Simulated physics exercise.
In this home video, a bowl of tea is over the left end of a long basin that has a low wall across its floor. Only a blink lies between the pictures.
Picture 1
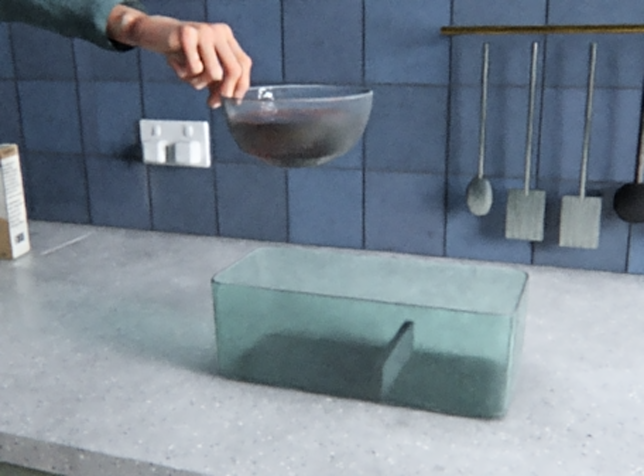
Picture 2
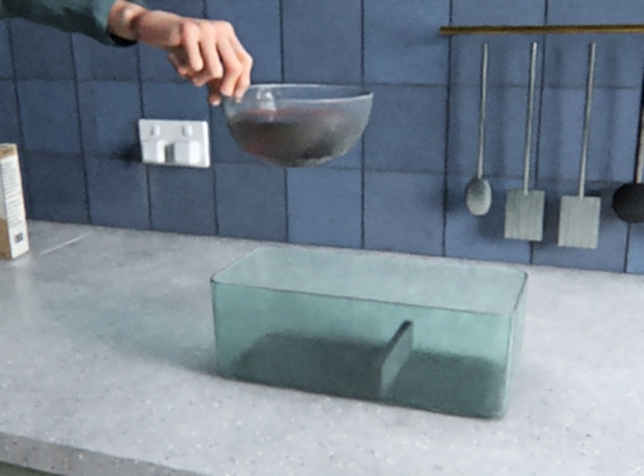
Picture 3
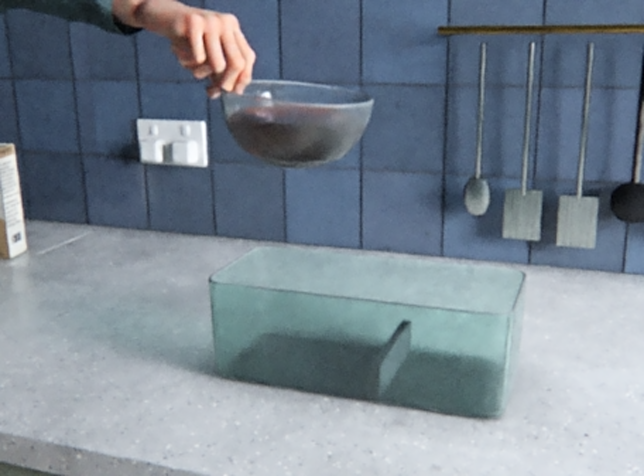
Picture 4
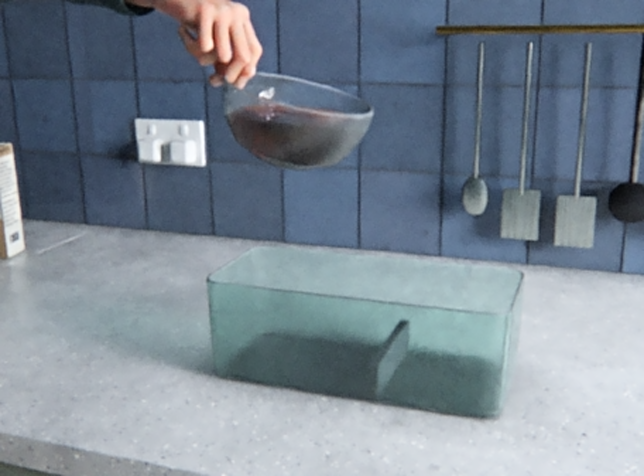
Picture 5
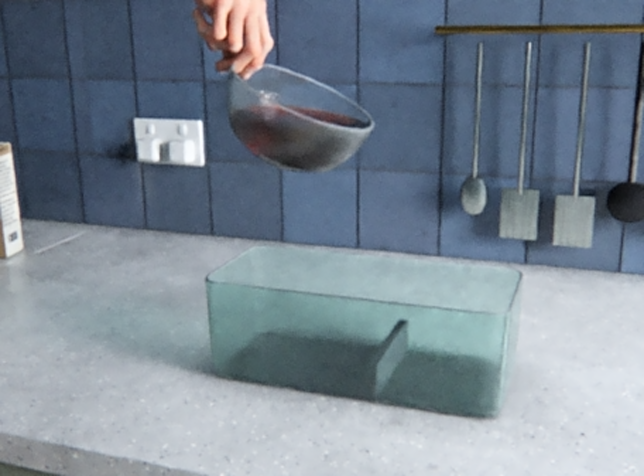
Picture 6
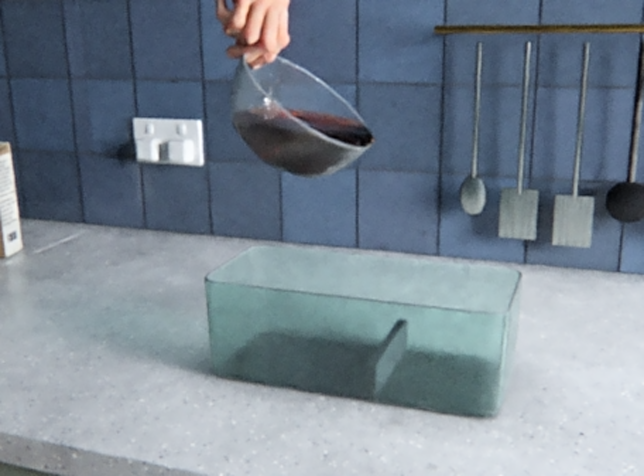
A hand at the upper left steadily tips a clear glass bowl of dark reddish-brown tea to the right, its right rim lowering as the liquid shifts toward that side. Below sits a long, translucent green basin with a low wall across its floor. The kitchen counter is speckled grey, backed by blue tiles, a white socket and hanging utensils, seen from slightly above by a nearly still camera.
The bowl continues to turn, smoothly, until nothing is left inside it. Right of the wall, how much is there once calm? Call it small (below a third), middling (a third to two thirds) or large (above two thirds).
Middling.
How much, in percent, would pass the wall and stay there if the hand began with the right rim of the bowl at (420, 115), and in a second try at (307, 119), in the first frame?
You'd get 70 percent from the first and 20 percent from the second.
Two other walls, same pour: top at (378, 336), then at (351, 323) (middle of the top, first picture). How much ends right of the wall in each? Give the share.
Note - case one near 65 %, case two near 85 %.
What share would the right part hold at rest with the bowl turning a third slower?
Roughly 65 %.
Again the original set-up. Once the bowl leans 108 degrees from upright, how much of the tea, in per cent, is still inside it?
5 per cent or so.
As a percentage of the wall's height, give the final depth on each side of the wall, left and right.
Levels: Left around 30 per cent, right around 50 per cent.
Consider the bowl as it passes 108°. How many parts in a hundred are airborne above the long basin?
Roughly 40 in a hundred.
A moment on, the bowl is tipped right over and 6 per cent is still to pour, 5 is left of the wall and 48 right of it.
Next, the bowl is tipped right over and 0 per cent is still to pour, 38 is left of the wall and 52 right of it.
Then the bowl is tipped right over and 0 per cent is still to pour, 43 is left of the wall and 53 right of it.
Later the bowl is tipped right over and 0 per cent is still to pour, 44 is left of the wall and 53 right of it.
In the end 44 per cent lies left of the wall, 53 right of it and 3 outside.
